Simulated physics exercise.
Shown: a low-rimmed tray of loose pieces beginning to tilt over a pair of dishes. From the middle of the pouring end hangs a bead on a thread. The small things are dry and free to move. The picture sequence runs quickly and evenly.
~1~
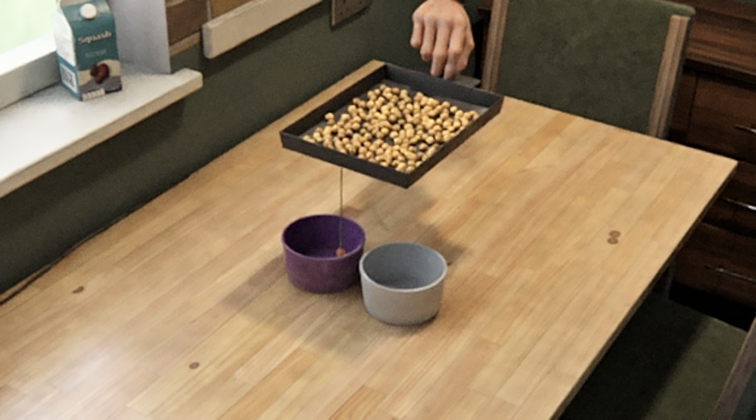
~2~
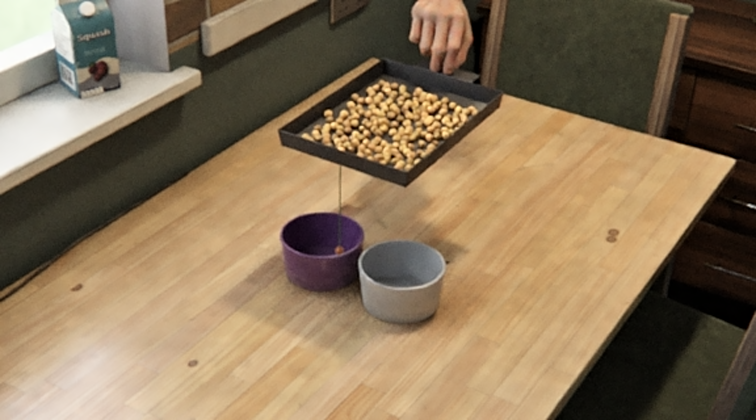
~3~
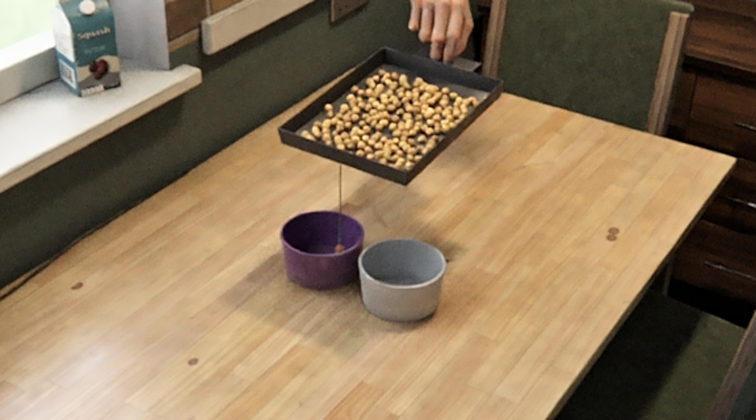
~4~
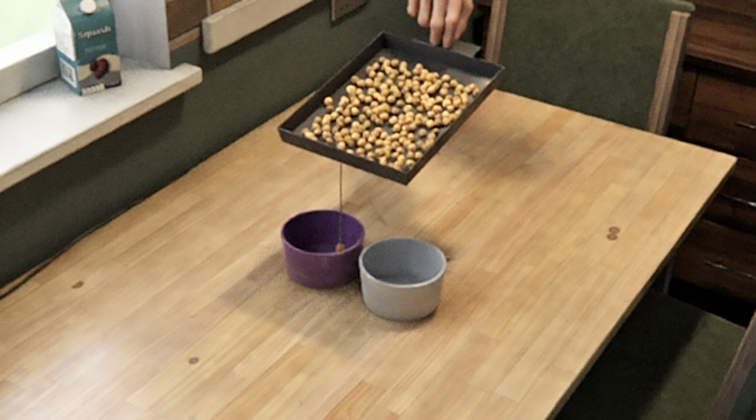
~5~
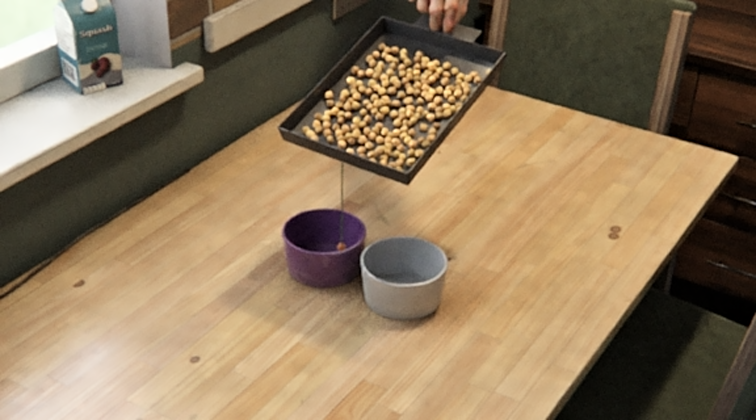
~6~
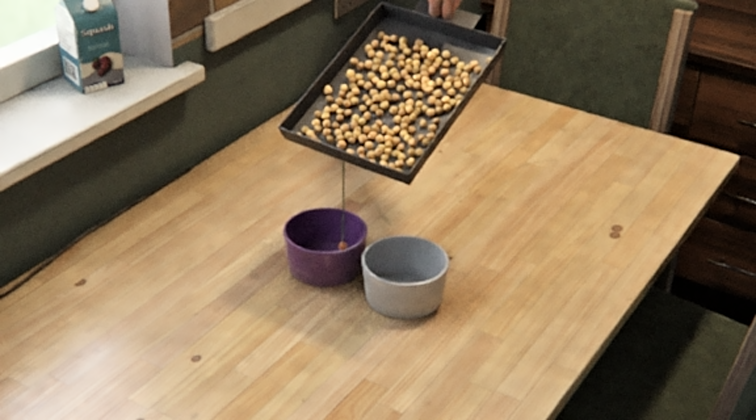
A hand tilts a dark tray of chickpeas above a purple bowl and a gray bowl.
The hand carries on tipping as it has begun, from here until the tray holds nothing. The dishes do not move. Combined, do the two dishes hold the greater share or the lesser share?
The lesser share.
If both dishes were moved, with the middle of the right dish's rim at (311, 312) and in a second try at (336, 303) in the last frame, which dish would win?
Result, try one: The dish further right; try two: The dish further right.
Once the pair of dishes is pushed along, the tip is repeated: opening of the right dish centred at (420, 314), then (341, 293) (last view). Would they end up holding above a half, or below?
Result, first setup: The bulk; second setup: The bulk.
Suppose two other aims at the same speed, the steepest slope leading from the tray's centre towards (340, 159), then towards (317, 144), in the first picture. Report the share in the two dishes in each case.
You'd see roughly 0 per cent the first time and 20 per cent the second.
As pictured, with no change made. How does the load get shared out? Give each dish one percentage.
The left dish keeps near 0 in a hundred, the right dish near 0 in a hundred.
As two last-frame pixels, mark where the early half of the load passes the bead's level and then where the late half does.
At (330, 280) for the first part, then at (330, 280) for the others.
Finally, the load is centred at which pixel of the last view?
The centre comes to rest close to (318, 335).
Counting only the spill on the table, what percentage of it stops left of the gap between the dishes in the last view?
Some 80 per cent.
Soon after the last picture, tray tipped steeply; nearly all on the tray; a stray few in the air.
A little later, tray tipped past a quarter turn; nearly all on the tray; a stray few outside both; a stray few in the air.
Later still, tray tipped past a quarter turn; a stray few in the right dish; nearly all outside both.
At rest, tray tipped past a quarter turn; a stray few in the right dish; none in the left dish; nearly all outside both.
